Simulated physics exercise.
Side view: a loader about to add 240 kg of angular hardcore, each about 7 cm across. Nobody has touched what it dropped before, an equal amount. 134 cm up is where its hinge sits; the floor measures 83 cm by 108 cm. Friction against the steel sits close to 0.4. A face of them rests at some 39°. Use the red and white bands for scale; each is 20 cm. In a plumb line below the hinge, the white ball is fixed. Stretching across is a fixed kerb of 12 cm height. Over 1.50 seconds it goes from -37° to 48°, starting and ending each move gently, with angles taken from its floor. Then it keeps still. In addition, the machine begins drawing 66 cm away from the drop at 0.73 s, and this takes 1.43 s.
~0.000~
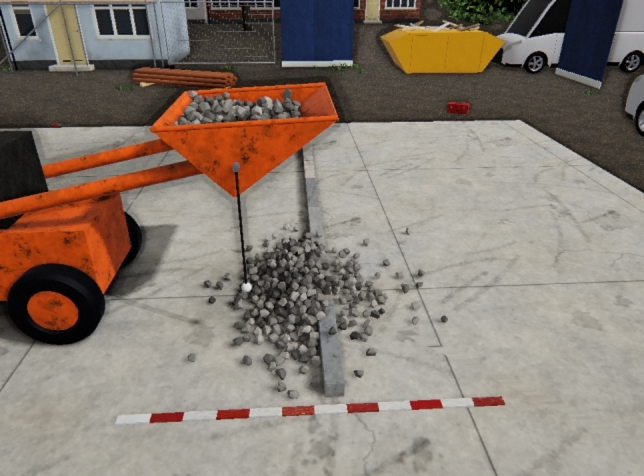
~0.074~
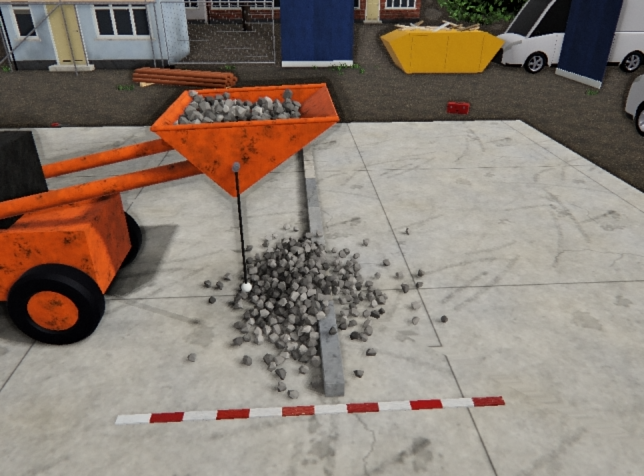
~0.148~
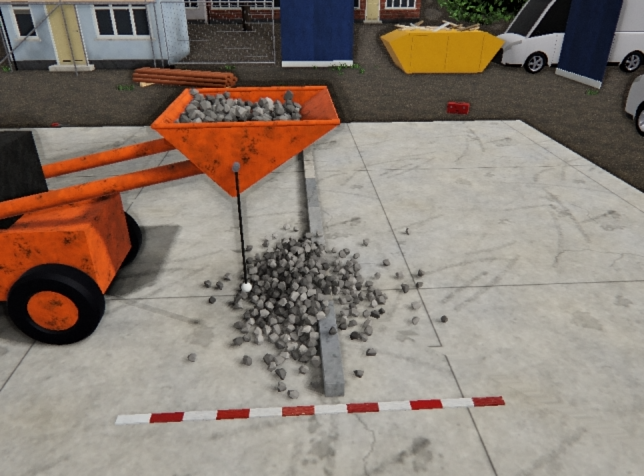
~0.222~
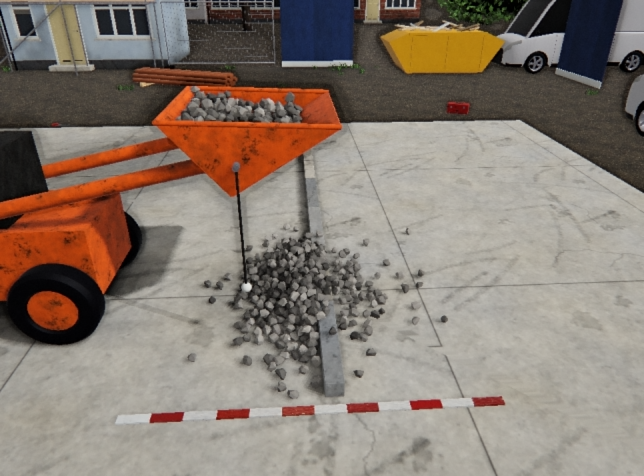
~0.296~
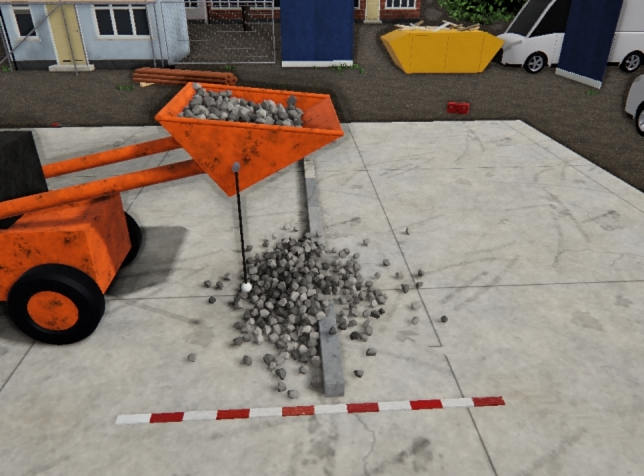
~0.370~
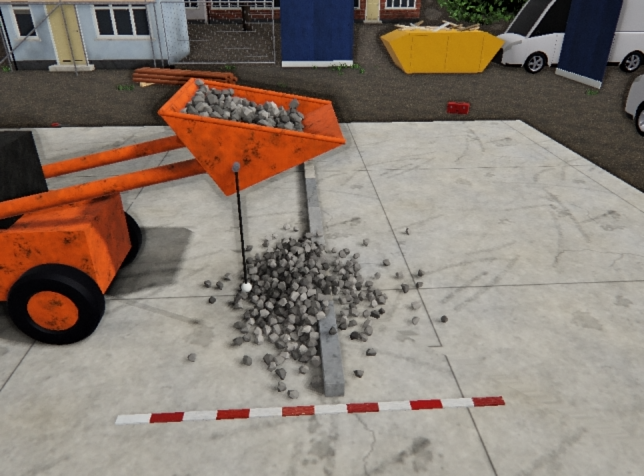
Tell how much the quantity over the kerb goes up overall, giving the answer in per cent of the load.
It goes up by roughly 18 per cent.
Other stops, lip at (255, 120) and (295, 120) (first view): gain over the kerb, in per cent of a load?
Close to 0 per cent, followed by close to 0 per cent.
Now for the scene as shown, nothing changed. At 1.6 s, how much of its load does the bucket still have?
Roughly 10 per cent of its load.
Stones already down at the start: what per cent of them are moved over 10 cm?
Close to 5 in a hundred of them.
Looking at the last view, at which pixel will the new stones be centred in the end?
Middle: Approx. (281, 282) px.
After 1.1 s the floor is at 34°; in per cent of one load, 96 in the bucket, 90 on this side of the kerb, 14 over the kerb; the foremost stones are at (416, 285).
After 1.6 s the floor is at 48°; in per cent of one load, 12 in the bucket, 165 on this side of the kerb, 23 over the kerb; the foremost stones are at (416, 285).
After 2.6 s the floor is at 48°; in per cent of one load, 0 in the bucket, 168 on this side of the kerb, 32 over the kerb; the foremost stones are at (422, 287).
After 5.2 s the floor is at 48°; in per cent of one load, 0 in the bucket, 168 on this side of the kerb, 32 over the kerb; the foremost stones are at (422, 287). Net gain over the kerb, 18.
